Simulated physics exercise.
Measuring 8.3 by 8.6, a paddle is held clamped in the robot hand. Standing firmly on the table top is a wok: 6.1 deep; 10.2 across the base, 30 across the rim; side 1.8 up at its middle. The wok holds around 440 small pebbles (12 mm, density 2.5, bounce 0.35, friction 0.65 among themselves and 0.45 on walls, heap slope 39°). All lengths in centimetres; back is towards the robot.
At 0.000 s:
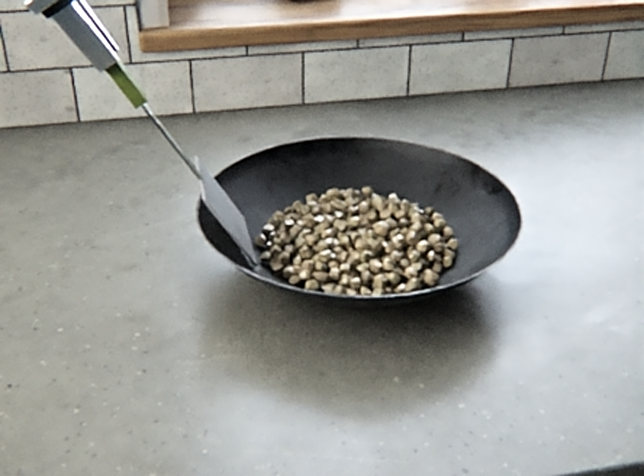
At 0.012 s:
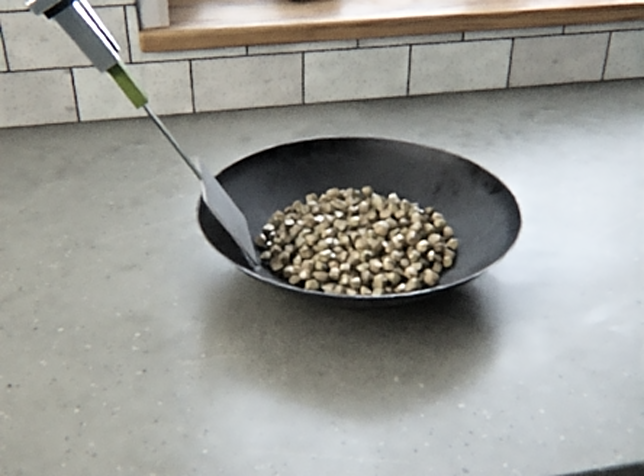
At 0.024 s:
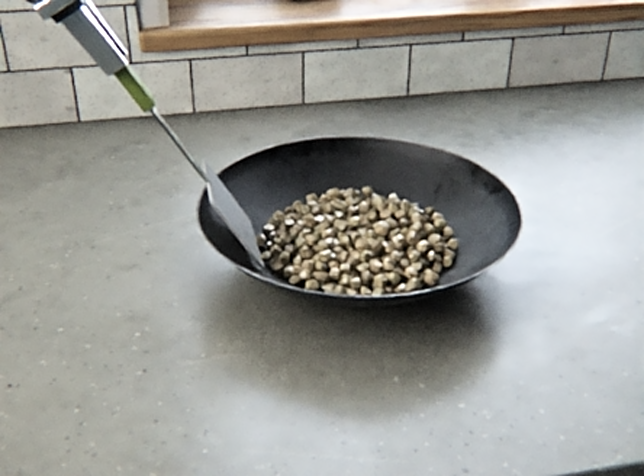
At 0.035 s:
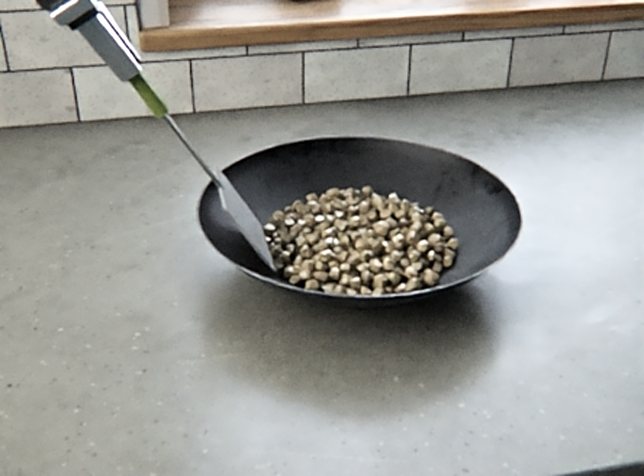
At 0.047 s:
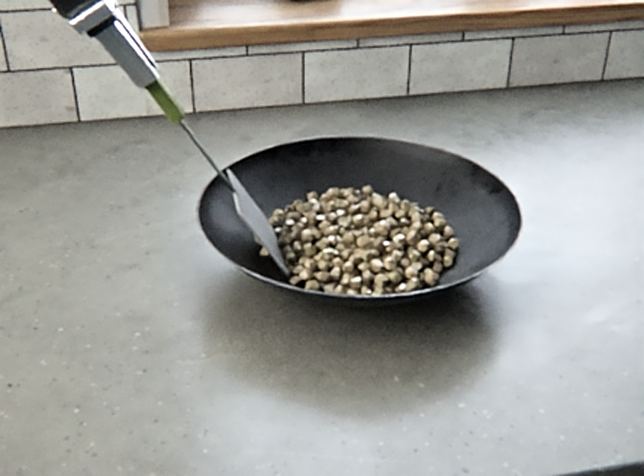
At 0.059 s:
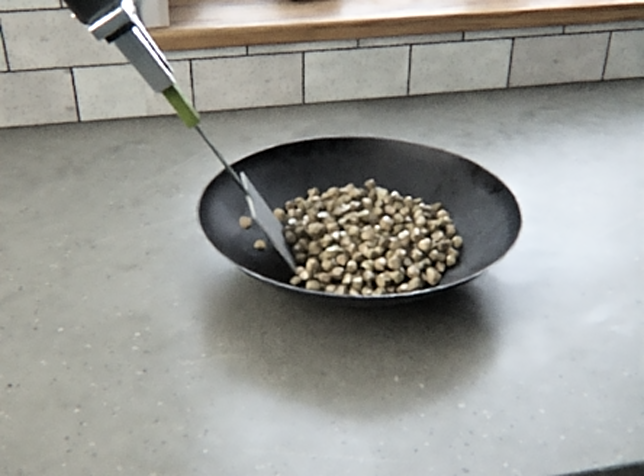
A paddle clamped in a robot hand slid a short way to the right inside a black wok on a grey counter, nudging the heap of small pebbles slightly and leaving a couple behind it.
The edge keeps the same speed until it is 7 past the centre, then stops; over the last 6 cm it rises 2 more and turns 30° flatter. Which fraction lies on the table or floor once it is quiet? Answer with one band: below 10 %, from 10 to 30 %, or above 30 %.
From 10 to 30 %.
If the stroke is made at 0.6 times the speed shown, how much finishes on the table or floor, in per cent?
I'd put it at about 5 per cent.
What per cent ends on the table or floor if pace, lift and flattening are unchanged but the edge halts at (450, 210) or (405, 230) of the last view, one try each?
Try 1: Approx. 40 %; try 2: Approx. 5 %.
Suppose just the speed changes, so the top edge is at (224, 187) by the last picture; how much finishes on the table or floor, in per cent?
My guess is around 5 percent.
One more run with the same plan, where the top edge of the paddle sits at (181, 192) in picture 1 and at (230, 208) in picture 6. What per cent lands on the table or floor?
15 %.
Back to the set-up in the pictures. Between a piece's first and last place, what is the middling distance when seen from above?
Roughly 10 centimetres.
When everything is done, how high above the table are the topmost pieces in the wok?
About 7.5 cm.
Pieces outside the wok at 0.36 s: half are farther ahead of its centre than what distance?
Some 20 cm.
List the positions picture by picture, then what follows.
In the first picture, paddle top edge at (199, 177), sloping 60°; upper third of the load around (353, 236), from x 260 to 455, top at y 190; 444 in the wok.
In the second picture, paddle top edge at (201, 177), sloping 60°; upper third of the load around (353, 236), from x 260 to 455, top at y 190.
In the third picture, paddle top edge at (207, 180), sloping 60°; upper third of the load around (353, 236), from x 260 to 455, top at y 190.
In the fourth picture, paddle top edge at (219, 185), sloping 60°; upper third of the load around (353, 236), from x 265 to 455, top at y 190.
In the fifth picture, paddle top edge at (233, 190), sloping 60°; upper third of the load around (354, 235), from x 260 to 455, top at y 190.
In the sixth picture, paddle top edge at (248, 194), sloping 60°; upper third of the load around (360, 229), from x 245 to 455, top at y 185; 444 in the wok.
After 0.10 s, sloping 60°, highest piece 10 above the table; 443 in the wok, 1 on the blade or in flight.
After 0.14 s, sloping 52°, highest piece 14 above the table; 434 in the wok, 10 on the blade or in flight.
After 0.36 s, sloping 30°, highest piece 20 above the table; 359 in the wok, 76 on the table or floor, 9 on the blade or in flight.
After 1.41 s, sloping 30°, highest piece 7 above the table; 356 in the wok, 88 on the table or floor.
At rest, 356 in the wok, 88 on the table or floor. That is 20 % on the table or floor.
